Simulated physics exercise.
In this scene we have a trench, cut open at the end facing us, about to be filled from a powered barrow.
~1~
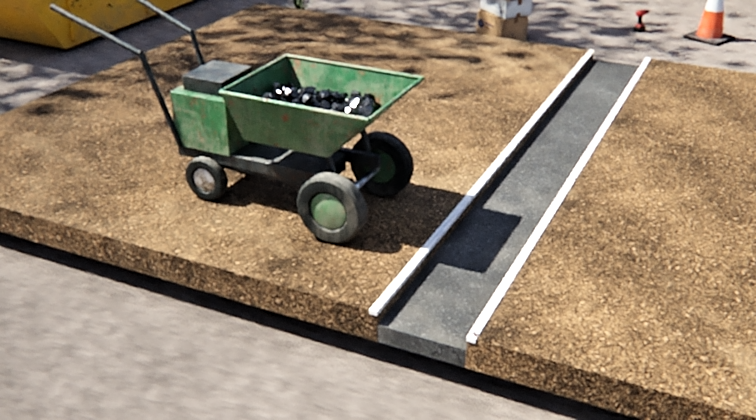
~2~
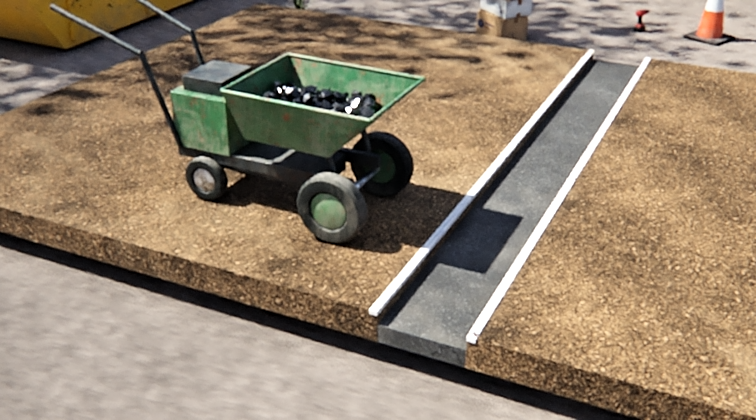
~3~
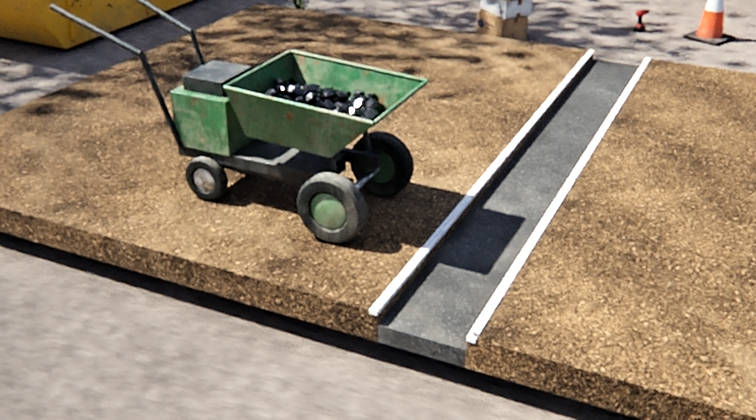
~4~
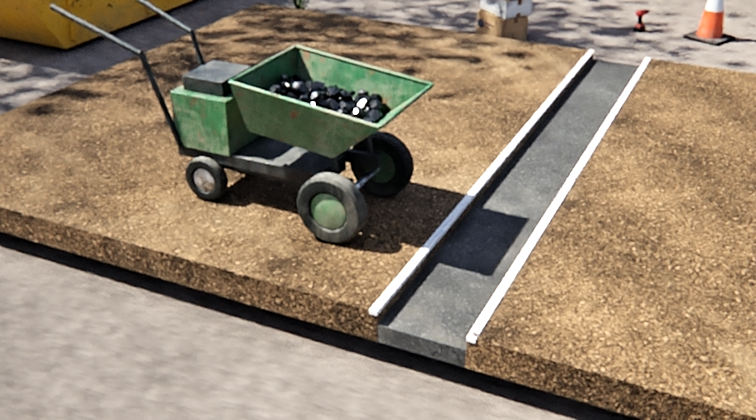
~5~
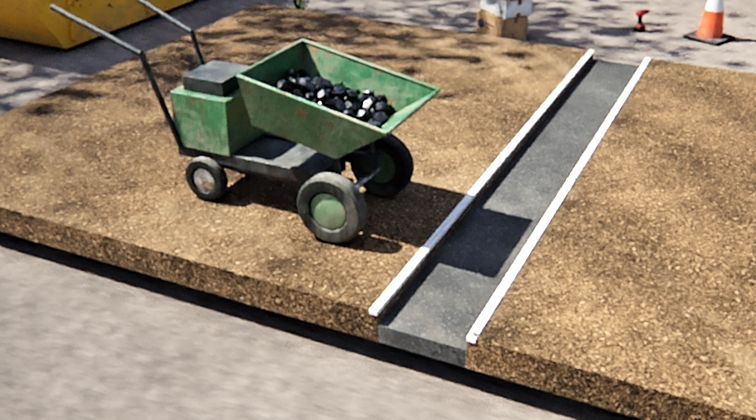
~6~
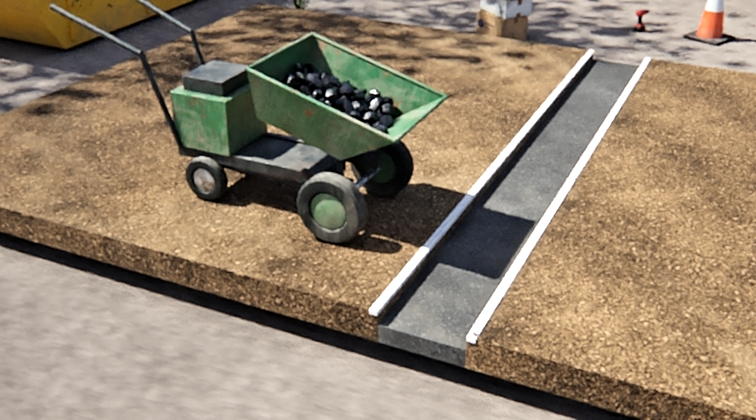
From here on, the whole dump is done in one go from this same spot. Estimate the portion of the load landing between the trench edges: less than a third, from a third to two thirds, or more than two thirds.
Larger than two thirds.
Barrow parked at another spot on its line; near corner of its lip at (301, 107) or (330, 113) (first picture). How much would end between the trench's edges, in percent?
Estimates: 40 %, 70 %.
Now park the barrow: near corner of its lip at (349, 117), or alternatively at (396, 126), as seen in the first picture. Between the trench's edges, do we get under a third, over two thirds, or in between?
For the first case, above two thirds; for the second case, one to two thirds.
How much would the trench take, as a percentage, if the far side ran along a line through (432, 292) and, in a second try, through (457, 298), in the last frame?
The first try gives 10 percent, then the second gives 50 percent.
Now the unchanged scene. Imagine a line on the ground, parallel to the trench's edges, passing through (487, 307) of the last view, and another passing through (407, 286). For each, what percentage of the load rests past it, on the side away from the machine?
Close to 10 per cent, then close to 80 per cent.
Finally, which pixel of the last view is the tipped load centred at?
Somewhere around (491, 250) in the last picture.
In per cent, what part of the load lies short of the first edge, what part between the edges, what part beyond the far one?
I'd say about 0 per cent short, about 80 between and about 5 beyond.
Just after the last frame, skip tipped steeply; every one in the skip.
A moment on, skip tipped right over; roughly two thirds in the skip; roughly a third in or heaped over the trench.
Further on, skip tipped right over; about a tenth in the skip; the larger part in or heaped over the trench; about a tenth beyond it.
When it is over, skip tipped right over; about a tenth in the skip; the larger part in or heaped over the trench; about a tenth beyond it.
